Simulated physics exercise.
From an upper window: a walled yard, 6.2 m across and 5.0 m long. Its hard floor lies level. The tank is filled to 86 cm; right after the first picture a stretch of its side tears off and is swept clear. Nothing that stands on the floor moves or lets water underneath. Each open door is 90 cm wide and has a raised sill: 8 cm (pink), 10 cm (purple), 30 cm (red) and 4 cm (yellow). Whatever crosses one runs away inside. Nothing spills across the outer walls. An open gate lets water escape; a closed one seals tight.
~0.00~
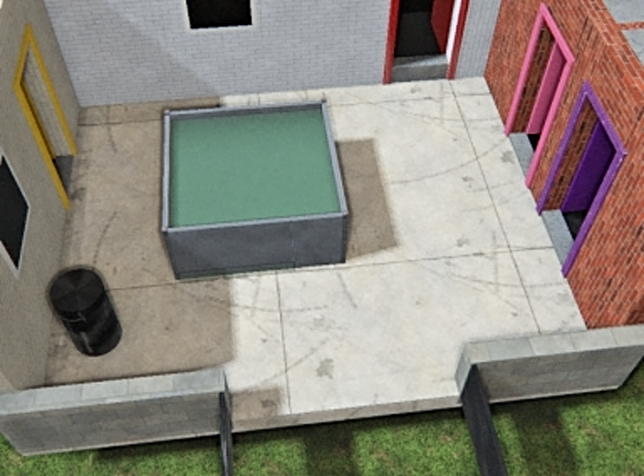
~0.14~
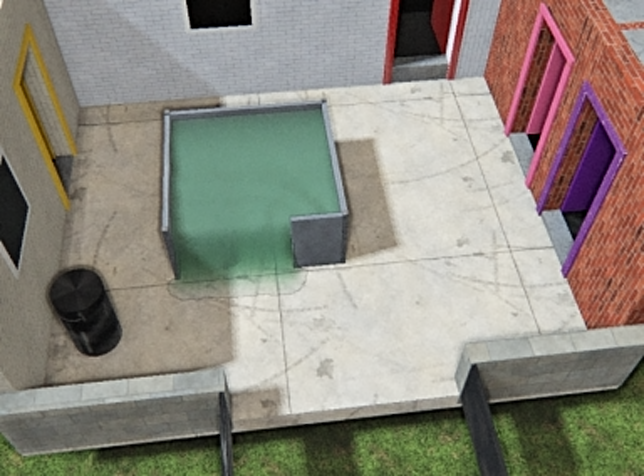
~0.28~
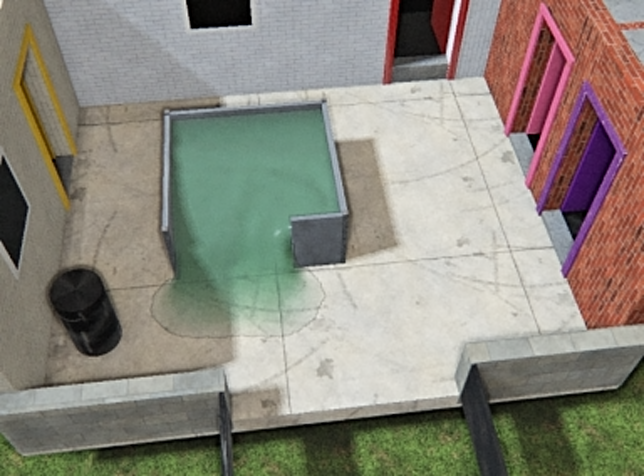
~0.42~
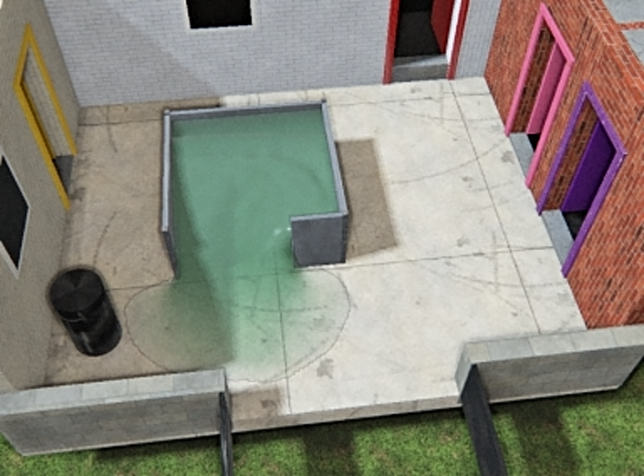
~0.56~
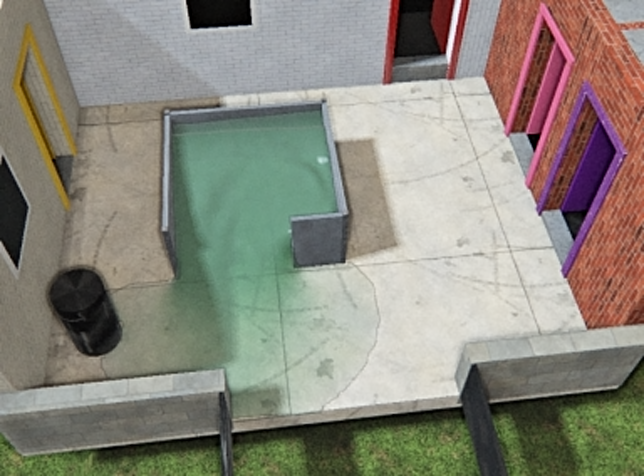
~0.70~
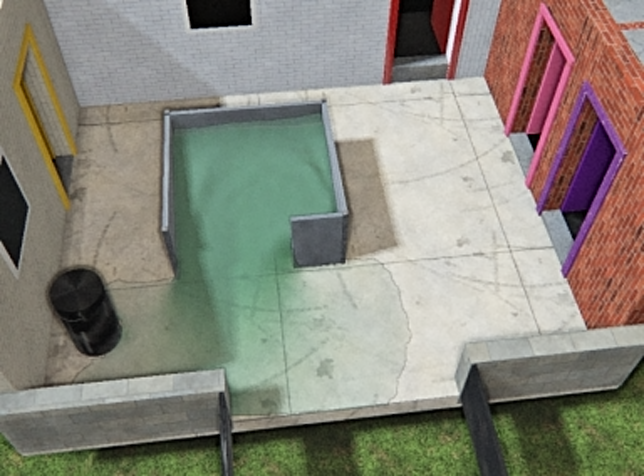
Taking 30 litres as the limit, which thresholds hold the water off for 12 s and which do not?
The water let in: At the pink door it stays under the limit; at the purple door it keeps below the limit; at the red door it stays under the limit; at the yellow door it passes the limit.
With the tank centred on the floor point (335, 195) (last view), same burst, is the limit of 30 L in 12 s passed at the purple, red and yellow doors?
Then: Purple below, red under, yellow under.
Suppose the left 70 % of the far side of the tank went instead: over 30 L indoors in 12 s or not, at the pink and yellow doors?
Against that limit: Pink past it, yellow above.
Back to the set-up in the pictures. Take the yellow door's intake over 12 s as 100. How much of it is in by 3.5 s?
About 0 per cent.
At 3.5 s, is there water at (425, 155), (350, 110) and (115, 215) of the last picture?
In turn: Not reached, not reached, flooded.
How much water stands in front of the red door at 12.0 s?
Some 7.0 cm.
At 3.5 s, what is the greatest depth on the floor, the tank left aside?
Roughly 28 cm.
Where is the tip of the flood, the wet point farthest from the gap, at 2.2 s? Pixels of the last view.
Around (589, 360).
After 1.4 s water covers 25 % of the floor and is deepest (64 cm) near (41, 420); pink door not reached, purple door not reached, red door not reached, yellow door not reached.
After 2.2 s water covers 30 % of the floor and is deepest (51 cm) near (58, 419); pink door not reached, purple door not reached, red door not reached, yellow door not reached.
After 3.5 s water covers 45 % of the floor and is deepest (28 cm) near (41, 420); pink door not reached, purple door not reached, red door not reached, yellow door 3 cm at the sill, 0 L in.
After 7.0 s water covers 75 % of the floor and is deepest (12 cm) near (41, 420); pink door 6 cm at the sill, 0 L in, purple door 3 cm at the sill, 0 L in, red door 2 cm at the sill, 0 L in, yellow door 7 cm at the sill, 16 L in.
After 12.0 s water covers 95 % of the floor and is deepest (7 cm) near (544, 284); pink door 6 cm at the sill, 0 L in, purple door 6 cm at the sill, 0 L in, red door 7 cm at the sill, 0 L in, yellow door 6 cm at the sill, 52 L in.
